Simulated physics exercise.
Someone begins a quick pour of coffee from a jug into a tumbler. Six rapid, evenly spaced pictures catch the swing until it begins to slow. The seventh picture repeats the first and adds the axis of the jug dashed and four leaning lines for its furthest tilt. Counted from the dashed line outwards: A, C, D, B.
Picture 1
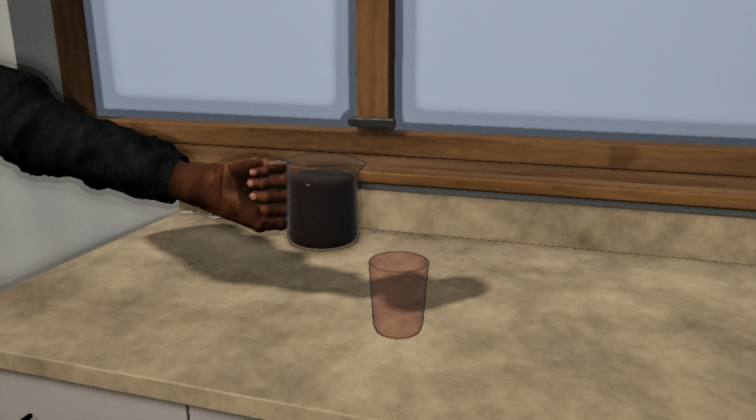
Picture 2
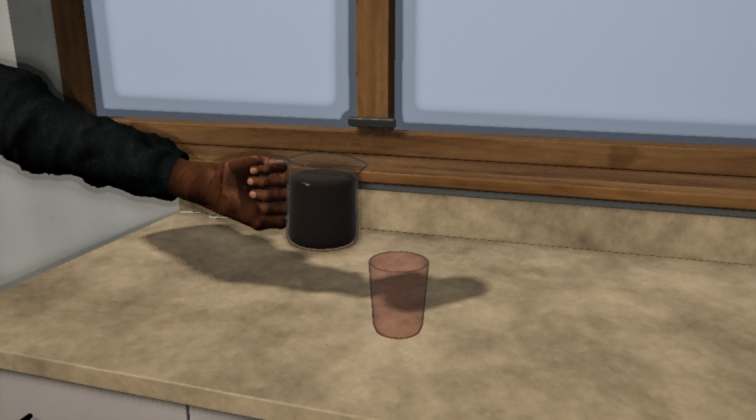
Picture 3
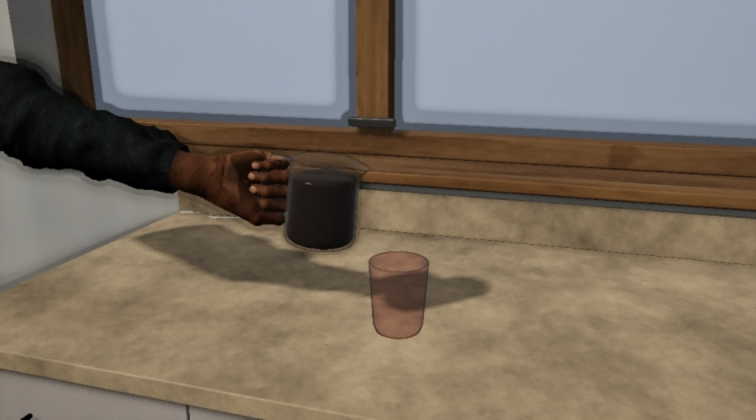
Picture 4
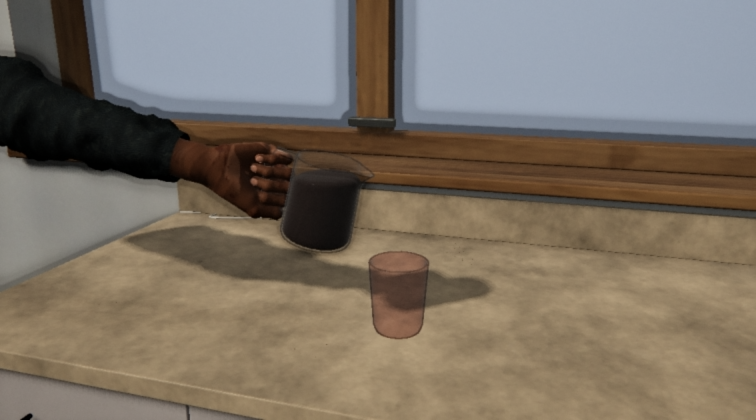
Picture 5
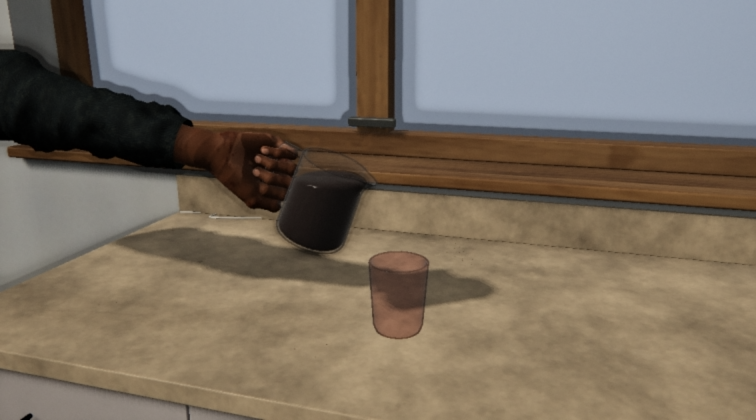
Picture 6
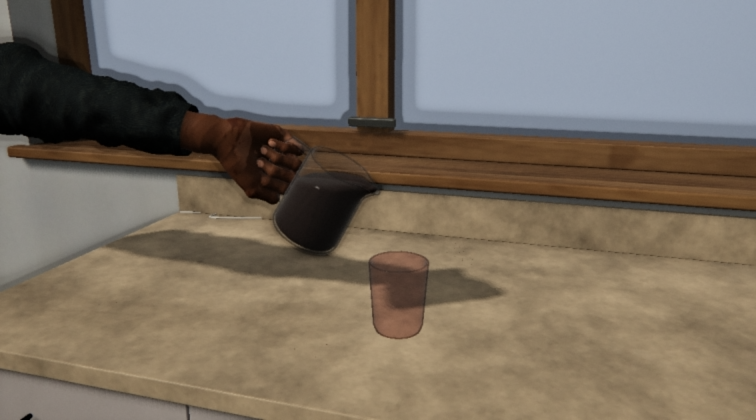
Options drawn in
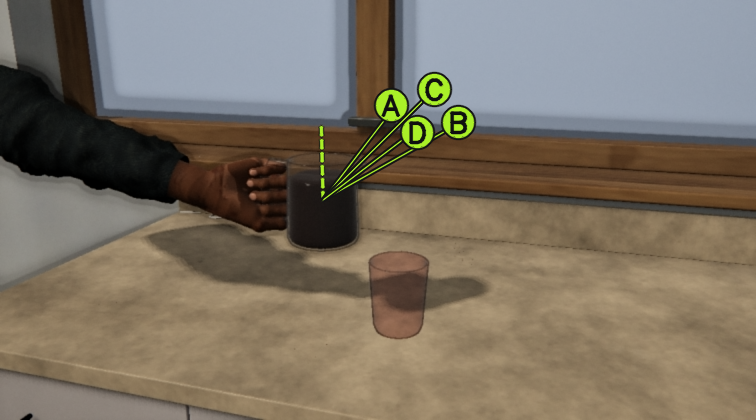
A kitchen countertop of mottled beige stone sits beneath a wood-framed window, seen from slightly above by a still camera. At left, a hand extending from a dark sleeve is at a clear jug of very dark liquid, with an empty-looking, pinkish translucent tumbler standing nearer, slightly right. The jug starts upright, then the hand tilts it steadily rightward, the liquid shifting toward its lip.
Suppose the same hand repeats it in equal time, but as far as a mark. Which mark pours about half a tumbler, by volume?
Best: B.
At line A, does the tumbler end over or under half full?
Under half.
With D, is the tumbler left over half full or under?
Under half.
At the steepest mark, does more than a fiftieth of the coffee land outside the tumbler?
No.
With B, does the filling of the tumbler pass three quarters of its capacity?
No, less.
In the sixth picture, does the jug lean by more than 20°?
Yes.
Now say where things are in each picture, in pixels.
Upright, lip at (365, 164); rim of the tumbler round (399, 261); nothing has left yet.
Upright, lip at (366, 165); nothing has left yet.
Tipped about 6°, lip at (369, 169); nothing has left yet.
Tipped about 13°, lip at (373, 176); nothing has left yet.
Tipped about 21°, lip at (376, 184); nothing has left yet.
Tipped about 30°, lip at (378, 193); nothing has left yet.
On the marked copy, A at (383, 121); B at (444, 131); C at (422, 101); D at (401, 140).
If A is chosen, the tumbler ends with about 13 % of what it can hold.
If B is chosen, the tumbler ends with about 49 % of what it can hold.
If C is chosen, the tumbler ends with about 23 % of what it can hold.
If D is chosen, the tumbler ends with about 34 % of what it can hold.
